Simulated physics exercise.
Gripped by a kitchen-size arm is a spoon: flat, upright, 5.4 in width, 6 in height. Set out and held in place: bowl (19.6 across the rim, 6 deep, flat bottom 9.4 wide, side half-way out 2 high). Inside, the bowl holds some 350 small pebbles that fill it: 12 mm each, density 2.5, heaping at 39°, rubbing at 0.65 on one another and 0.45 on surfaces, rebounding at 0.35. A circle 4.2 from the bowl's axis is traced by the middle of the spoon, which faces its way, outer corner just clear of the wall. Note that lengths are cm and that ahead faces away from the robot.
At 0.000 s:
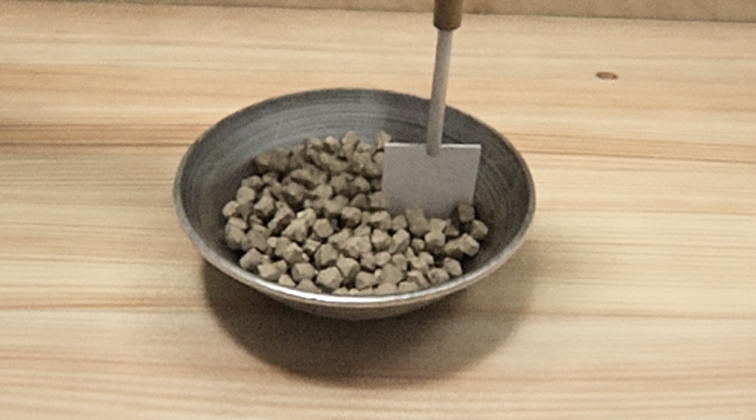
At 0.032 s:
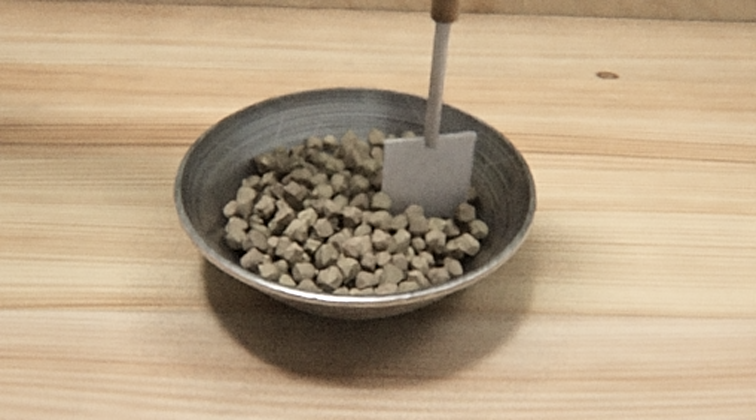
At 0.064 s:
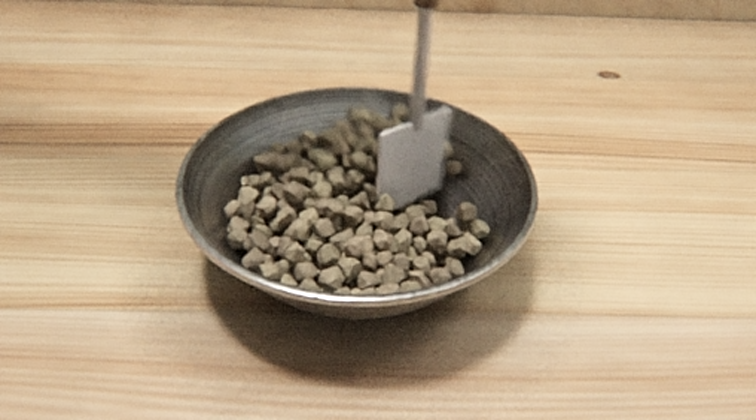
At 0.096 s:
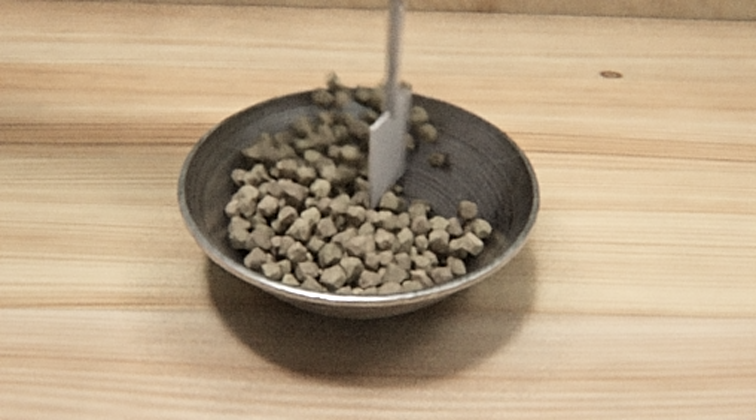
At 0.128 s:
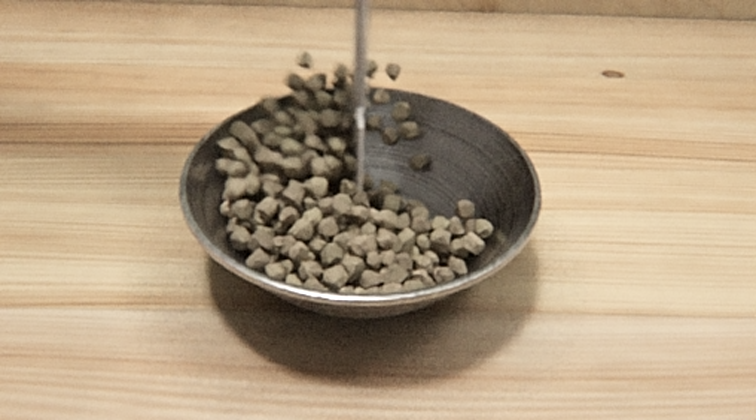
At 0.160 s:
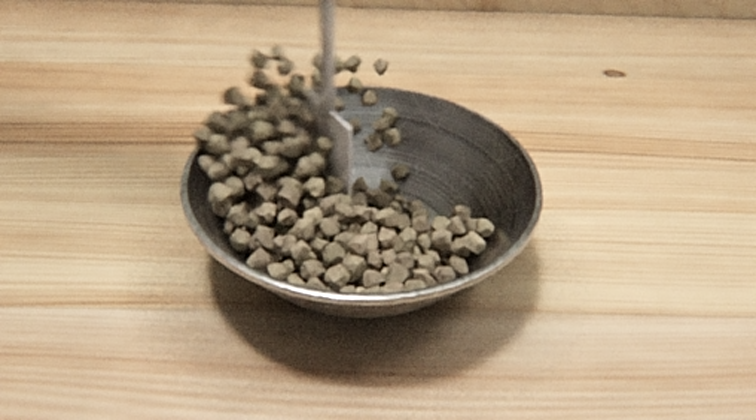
A flat metal spoon sweeps leftward through a bowl of pebbles, tossing some up.
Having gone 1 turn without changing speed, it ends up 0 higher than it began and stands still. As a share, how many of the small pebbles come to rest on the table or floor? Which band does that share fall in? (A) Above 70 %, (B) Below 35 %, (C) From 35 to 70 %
Option C: From 35 to 70 %.
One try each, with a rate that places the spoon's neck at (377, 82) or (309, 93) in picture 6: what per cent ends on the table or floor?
Some 25 and 45 per cent respectively.
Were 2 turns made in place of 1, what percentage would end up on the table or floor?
Roughly 60 percent would end up there.
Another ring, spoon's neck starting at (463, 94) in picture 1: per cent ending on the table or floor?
It comes to around 25 percent.
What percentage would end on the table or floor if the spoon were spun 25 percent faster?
Estimate: Near 50 in a hundred.
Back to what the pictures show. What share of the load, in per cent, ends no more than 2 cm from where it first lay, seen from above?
Around 5 in a hundred, roughly.
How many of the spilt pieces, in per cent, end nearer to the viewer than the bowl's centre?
That share is about 60 per cent.
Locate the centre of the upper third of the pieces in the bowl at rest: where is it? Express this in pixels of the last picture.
Centre, approx.: (403, 159).
After 0.26 s, 210° round, highest piece 10 above the table; 298 in the bowl, 9 on the table or floor, 44 in flight or on the tool.
After 0.37 s, 298° round, highest piece 13 above the table; 256 in the bowl, 60 on the table or floor, 35 in flight or on the tool.
After 0.62 s, 0° round, highest piece 6 above the table; 201 in the bowl, 150 on the table or floor.
After 1.32 s, 0° round, highest piece 6 above the table; 201 in the bowl, 150 on the table or floor.
At rest, 201 in the bowl, 150 on the table or floor. That is 43 % on the table or floor.
